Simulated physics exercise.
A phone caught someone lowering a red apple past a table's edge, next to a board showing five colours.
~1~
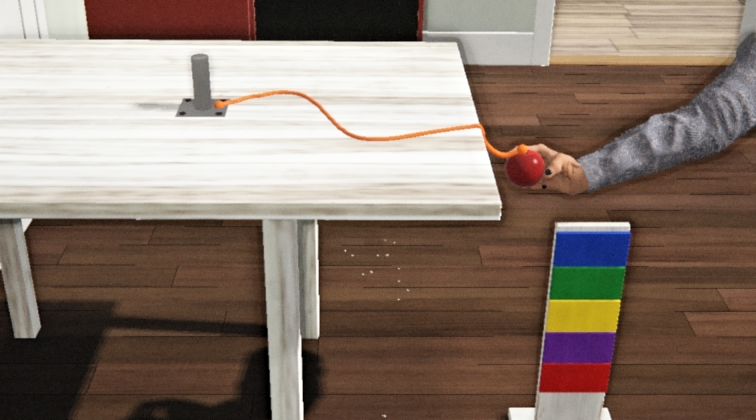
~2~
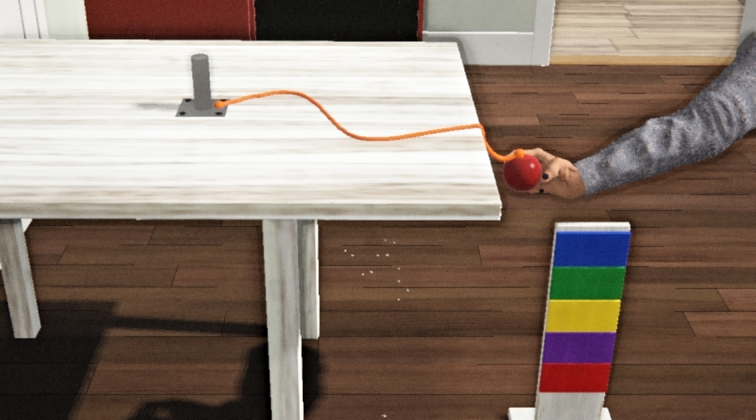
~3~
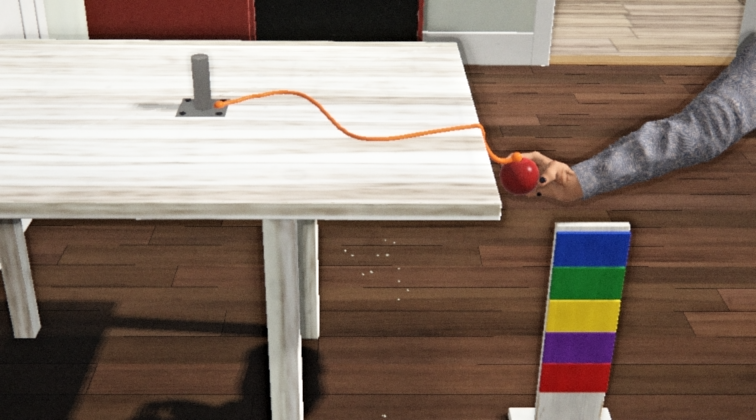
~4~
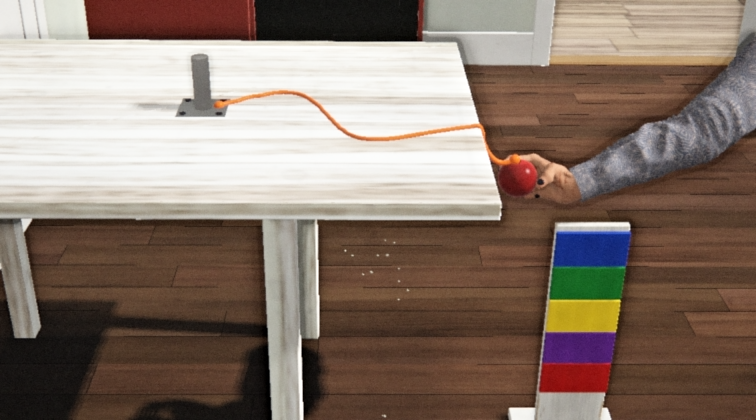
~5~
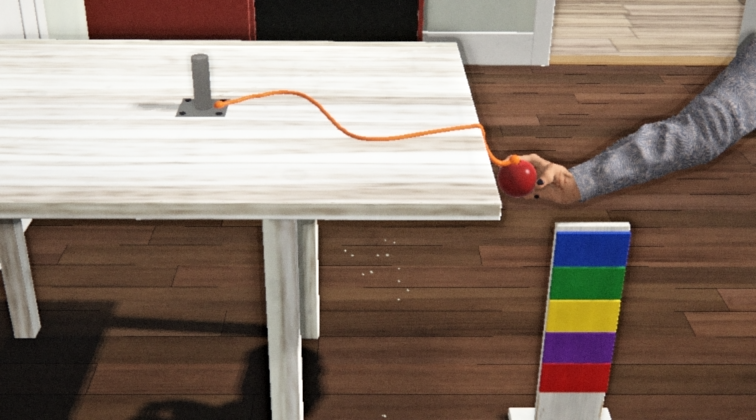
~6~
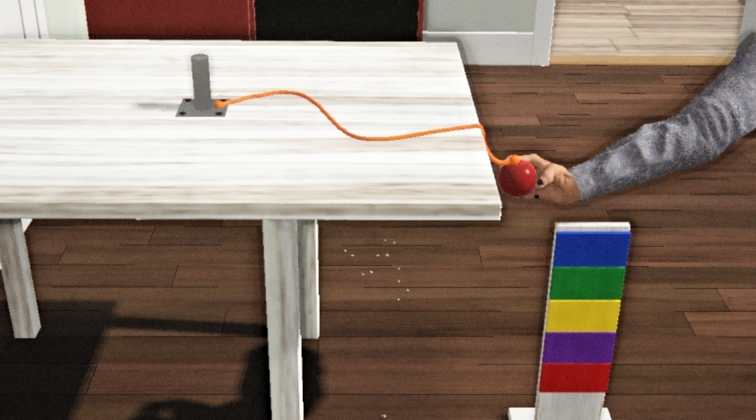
A hand holding a red ball on an orange cord lowers it slightly beside a table.
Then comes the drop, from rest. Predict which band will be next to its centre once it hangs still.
I would say the green band.
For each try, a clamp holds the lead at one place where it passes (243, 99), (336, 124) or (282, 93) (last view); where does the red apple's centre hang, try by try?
They end up at (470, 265), (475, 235) and (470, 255).
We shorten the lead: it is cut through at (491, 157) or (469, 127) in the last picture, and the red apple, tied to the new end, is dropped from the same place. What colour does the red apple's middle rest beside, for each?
In order, the results are blue and none, it hangs higher.
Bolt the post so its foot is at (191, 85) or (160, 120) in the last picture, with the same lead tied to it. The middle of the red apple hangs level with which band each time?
It comes out blue the first time and blue the second time.
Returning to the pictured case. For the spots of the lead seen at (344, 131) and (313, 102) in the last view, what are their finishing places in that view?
At (418, 117), then (336, 113).
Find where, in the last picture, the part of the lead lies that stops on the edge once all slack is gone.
About (398, 138).
Early on, apple near (477, 261); level with blue.
Midway, apple near (480, 274); level with green.
Finally, apple near (473, 275); level with green. The green one.
